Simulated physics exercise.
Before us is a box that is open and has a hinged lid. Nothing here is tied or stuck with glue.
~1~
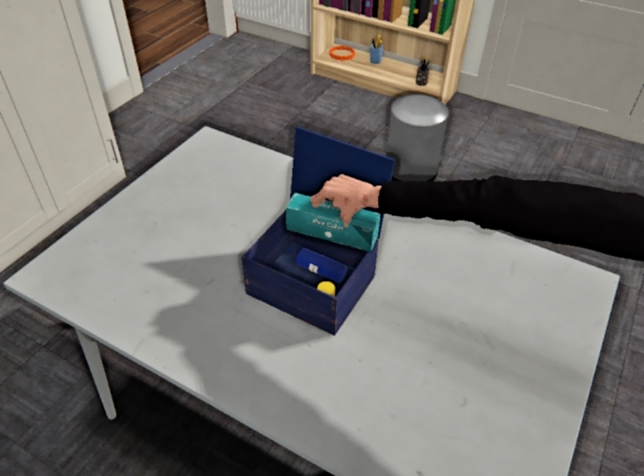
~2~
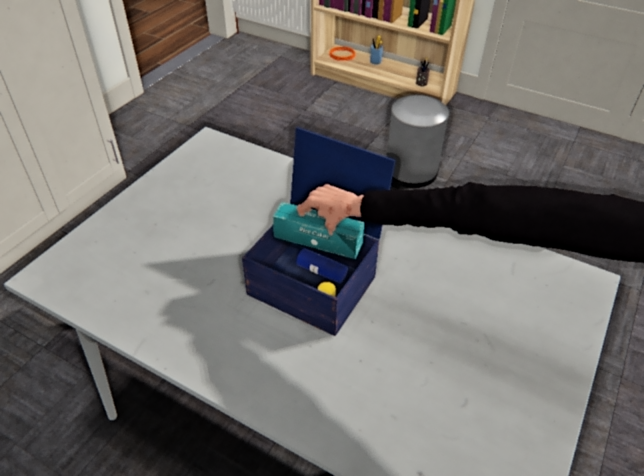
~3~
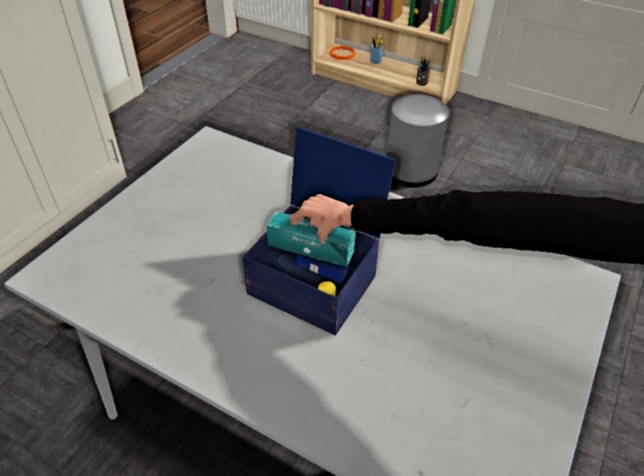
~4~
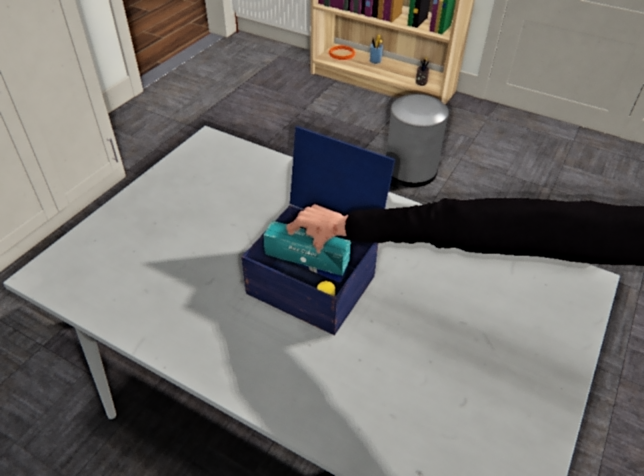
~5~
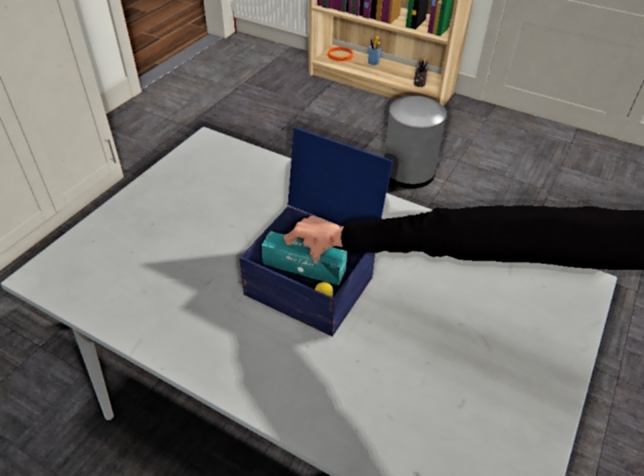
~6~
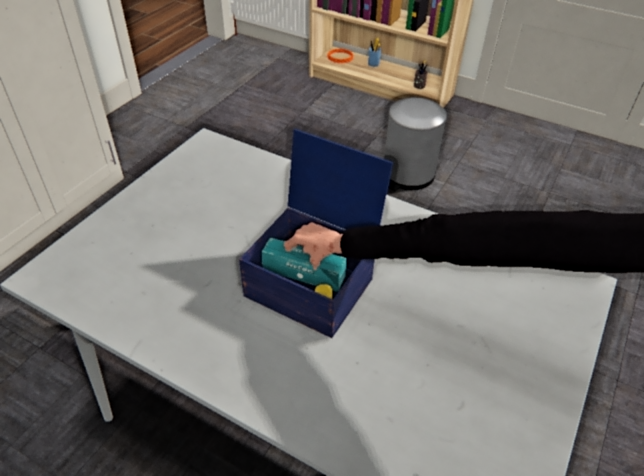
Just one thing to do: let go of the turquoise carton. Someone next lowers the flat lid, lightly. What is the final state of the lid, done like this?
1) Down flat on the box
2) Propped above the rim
Down flat on the box (1).
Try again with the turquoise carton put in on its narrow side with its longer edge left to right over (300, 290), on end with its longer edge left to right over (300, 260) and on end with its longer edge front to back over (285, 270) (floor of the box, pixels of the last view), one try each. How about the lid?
The first attempt ends with the lid lying shut, the second with it standing open, and the third with it standing open.
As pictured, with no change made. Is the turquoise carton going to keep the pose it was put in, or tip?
As it turns out, it keeps its original angle.
Then, 0.60 s after the last picture, turquoise carton slid a little near (304, 278); blue shaker rolled a little.
Then, 1.50 s after the last picture, lid 66° above the rim; turquoise carton slid a little near (304, 278); blue shaker rolled a little.
Then, 1.80 s after the last picture, lid 44° above the rim; turquoise carton slid a little near (304, 278); blue shaker rolled a little.
Then, 2.20 s after the last picture, lid 8° above the rim; turquoise carton slid a little near (304, 278); blue shaker rolled a little.
At rest, lid shut; moved from the start, turquoise carton; the other 2 in place. Seen from the same camera at the end, turquoise carton near (304, 278).
